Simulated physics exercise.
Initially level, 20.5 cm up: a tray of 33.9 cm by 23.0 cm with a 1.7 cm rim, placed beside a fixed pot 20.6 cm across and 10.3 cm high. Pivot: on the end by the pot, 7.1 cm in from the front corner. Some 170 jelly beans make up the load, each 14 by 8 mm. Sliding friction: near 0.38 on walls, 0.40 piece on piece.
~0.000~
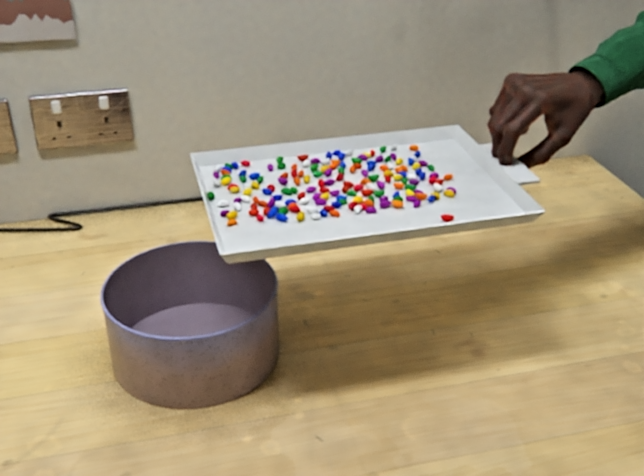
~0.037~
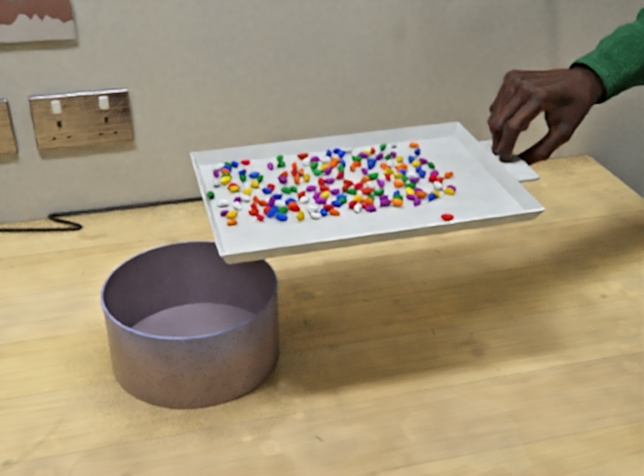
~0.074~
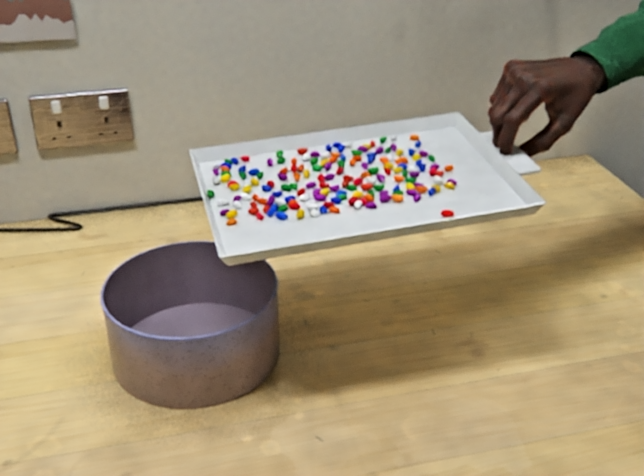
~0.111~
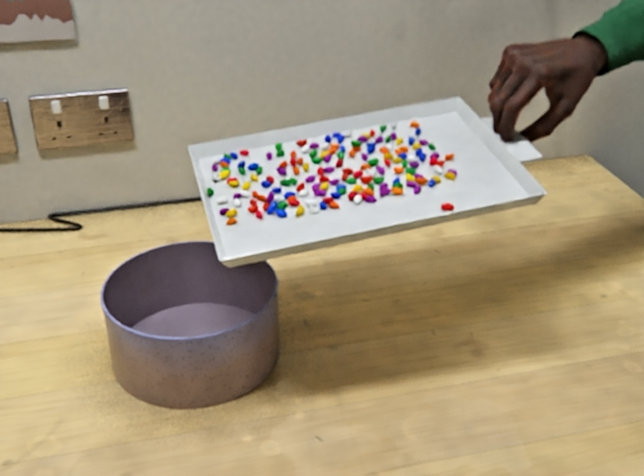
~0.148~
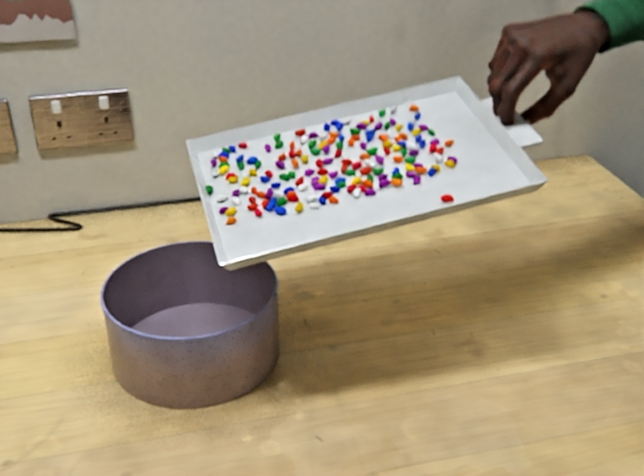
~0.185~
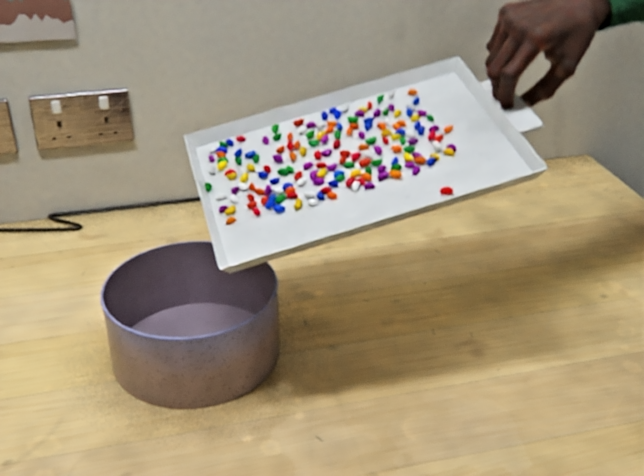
Hand in green sleeve lifting the right end of a white tray of colourful jelly beans, tilting it toward a round pot.
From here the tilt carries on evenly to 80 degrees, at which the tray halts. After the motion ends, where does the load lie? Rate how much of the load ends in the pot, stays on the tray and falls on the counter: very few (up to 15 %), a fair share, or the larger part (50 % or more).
Pot: Very few; tray: Very few; counter: The larger part.
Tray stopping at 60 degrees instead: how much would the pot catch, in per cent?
In that case some 0 per cent.
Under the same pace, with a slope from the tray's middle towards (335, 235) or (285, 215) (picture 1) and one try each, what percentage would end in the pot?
That would be close to 0 per cent and then close to 40 per cent.
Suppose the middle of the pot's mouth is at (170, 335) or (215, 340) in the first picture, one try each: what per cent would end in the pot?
Roughly 95 and 100 percent.
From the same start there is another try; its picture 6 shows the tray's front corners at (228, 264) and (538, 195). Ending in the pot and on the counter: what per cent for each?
Pot 0; counter 100.
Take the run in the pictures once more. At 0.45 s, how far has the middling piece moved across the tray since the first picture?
It has moved some 5 cm from its start.
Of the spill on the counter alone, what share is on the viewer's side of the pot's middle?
About 100 percent of the spill.
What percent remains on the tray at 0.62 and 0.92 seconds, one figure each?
Estimates: 75; 0.
After 0.45 s, tilt 48 degrees; the tray holds 100 %, the pot 0 %.
After 0.62 s, tilt 69 degrees; the tray holds 75 %, the pot 0 %.
Then, at 0.92 s, tilt 80 degrees; the tray holds 0 %, the pot 5 %.
In the end, at 2.3 s, pot 5 %, tray 0 %, counter 95 %.
